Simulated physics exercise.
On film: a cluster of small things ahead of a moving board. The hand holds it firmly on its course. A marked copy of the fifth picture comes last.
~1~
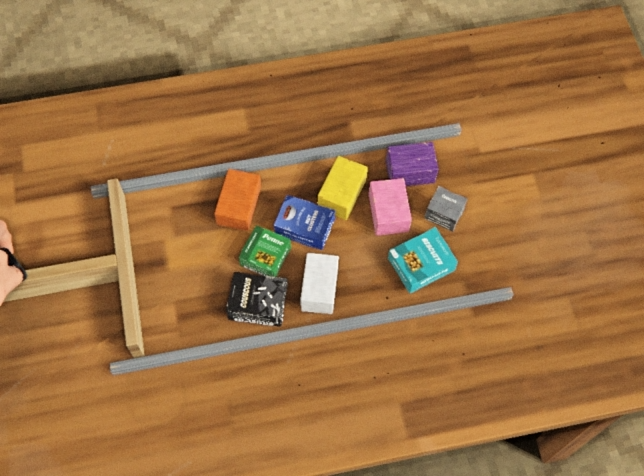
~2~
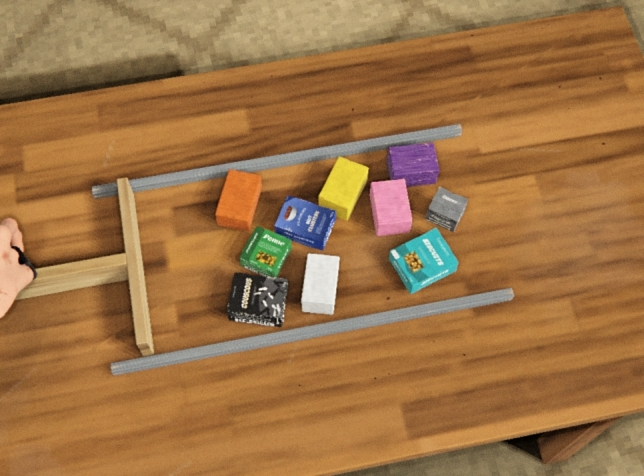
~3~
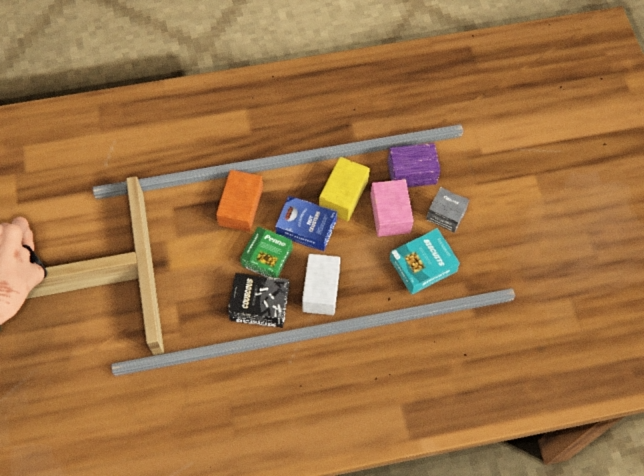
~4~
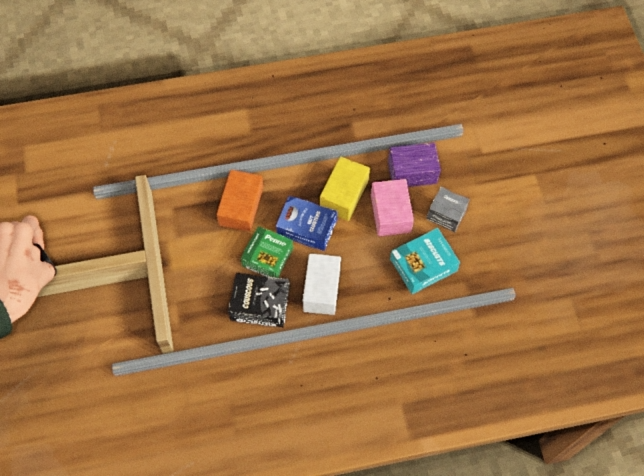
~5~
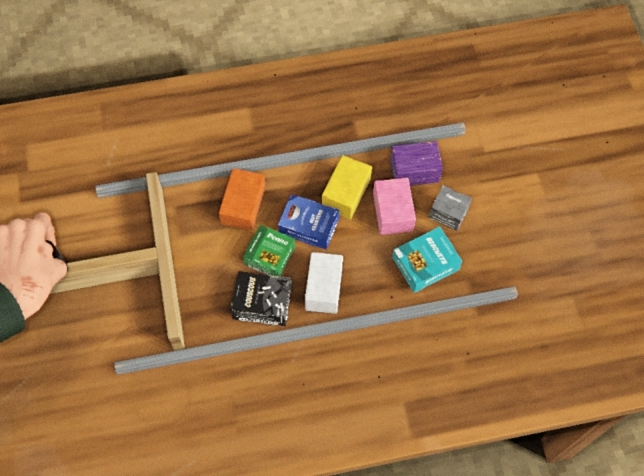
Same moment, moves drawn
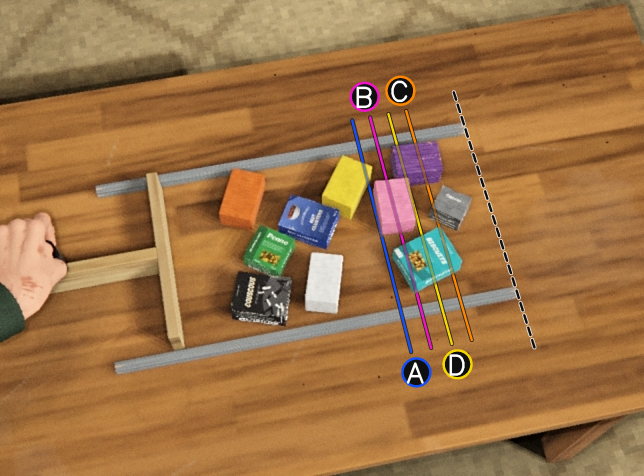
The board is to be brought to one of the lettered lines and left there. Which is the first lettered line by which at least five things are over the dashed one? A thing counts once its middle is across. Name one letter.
Enough are across by C.
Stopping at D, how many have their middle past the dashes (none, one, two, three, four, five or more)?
It has four across.
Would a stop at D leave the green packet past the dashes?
No.
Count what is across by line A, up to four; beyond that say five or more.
It has one across.
On the copy, A at (380, 229); B at (399, 226); C at (437, 219); D at (418, 222); the dashed line at (491, 209).
On C. First, board (262, 233); grey packet (450, 208); purple block (416, 165); none across.
Then, board (360, 216); grey packet (494, 210); turquoise packet (486, 252); none across.
Finally, board (437, 202); grey packet (566, 203); turquoise packet (561, 245); five across.
By contrast, A gets only one across; B gets only three across; D gets only four across.
